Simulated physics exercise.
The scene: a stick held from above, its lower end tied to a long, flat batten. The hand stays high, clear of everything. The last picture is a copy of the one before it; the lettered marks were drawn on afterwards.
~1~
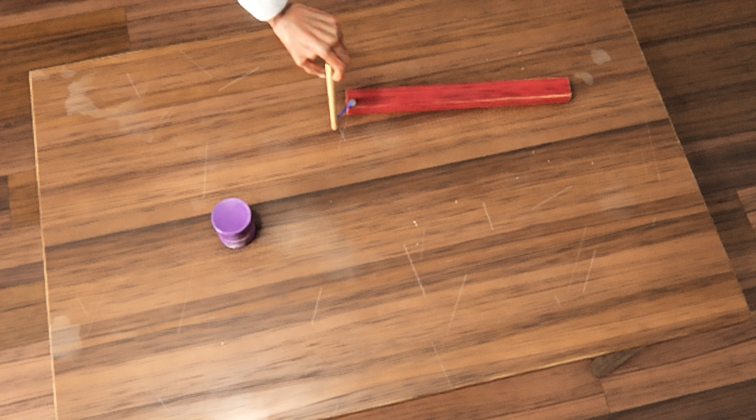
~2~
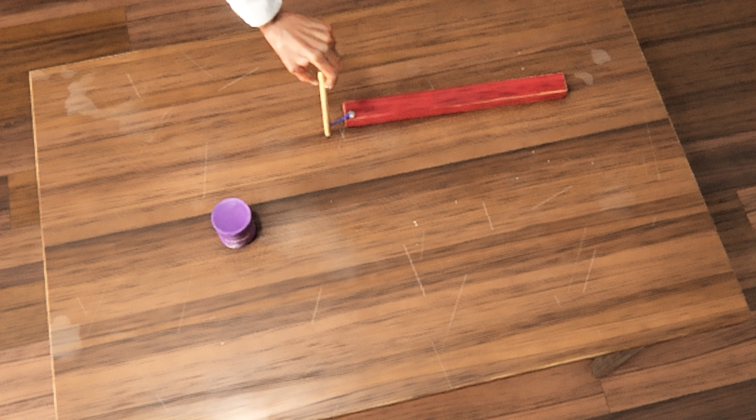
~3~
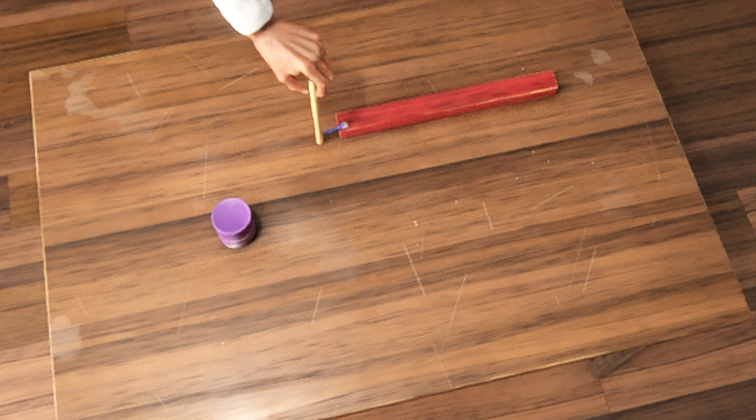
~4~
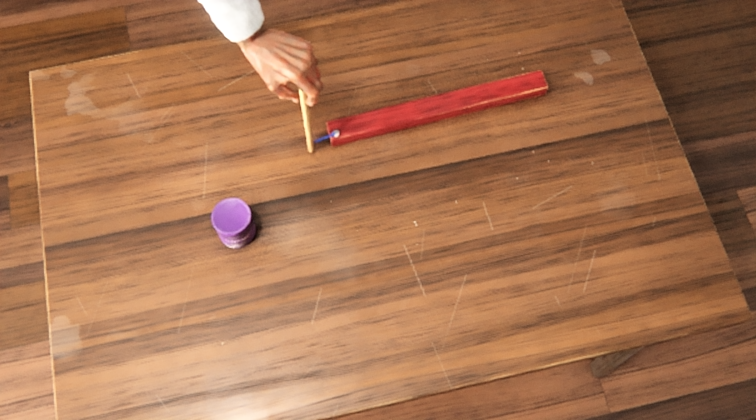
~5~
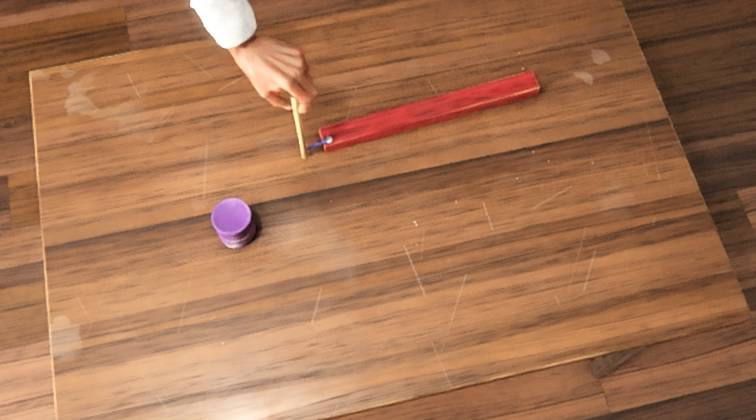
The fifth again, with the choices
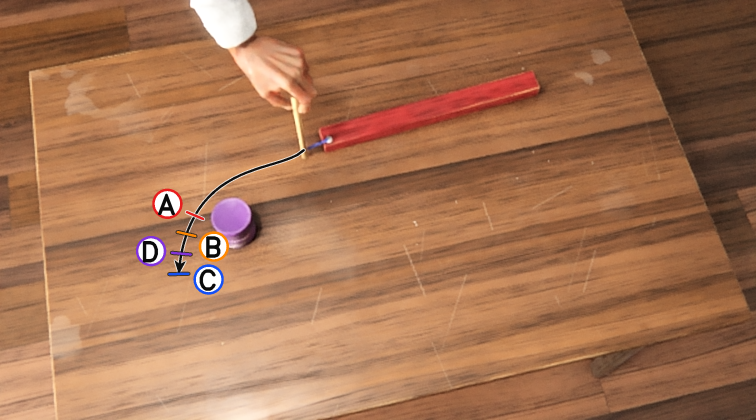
On a scratched wooden tabletop, a hand holding a thin stick tied to one end of a long red batten slowly dragged it left and slightly toward the viewer, while a purple jar sat still.
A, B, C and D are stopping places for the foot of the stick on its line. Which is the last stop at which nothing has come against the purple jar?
It should halt at A.
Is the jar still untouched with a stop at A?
Yes.
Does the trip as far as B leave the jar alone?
For that mark, no.
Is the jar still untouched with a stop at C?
No.
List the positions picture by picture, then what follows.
Purple jar (235, 224); red batten (459, 92), in the first picture.
Red batten (456, 96); purple jar (235, 224), in the second picture.
Red batten (448, 100); purple jar (235, 224), in the third picture.
Red batten (438, 104); purple jar (235, 224), in the fourth picture.
Red batten (431, 108); purple jar (235, 224), in the fifth picture.
On the marked copy, A at (195, 216); B at (187, 234); C at (179, 274); D at (181, 254); the route from (304, 150) via (214, 192) to (179, 274).
Following A. Soon after the start, foot of the stick (262, 168), middle of the batten (391, 123).
Later, foot of the stick (221, 188), middle of the batten (350, 138).
In the end, foot of the stick (195, 217), middle of the batten (321, 153); nothing has been touched.
As for the rest, B is too far, the jar has been hit; C is too far, the jar has been hit; D is too far, the jar has been hit.
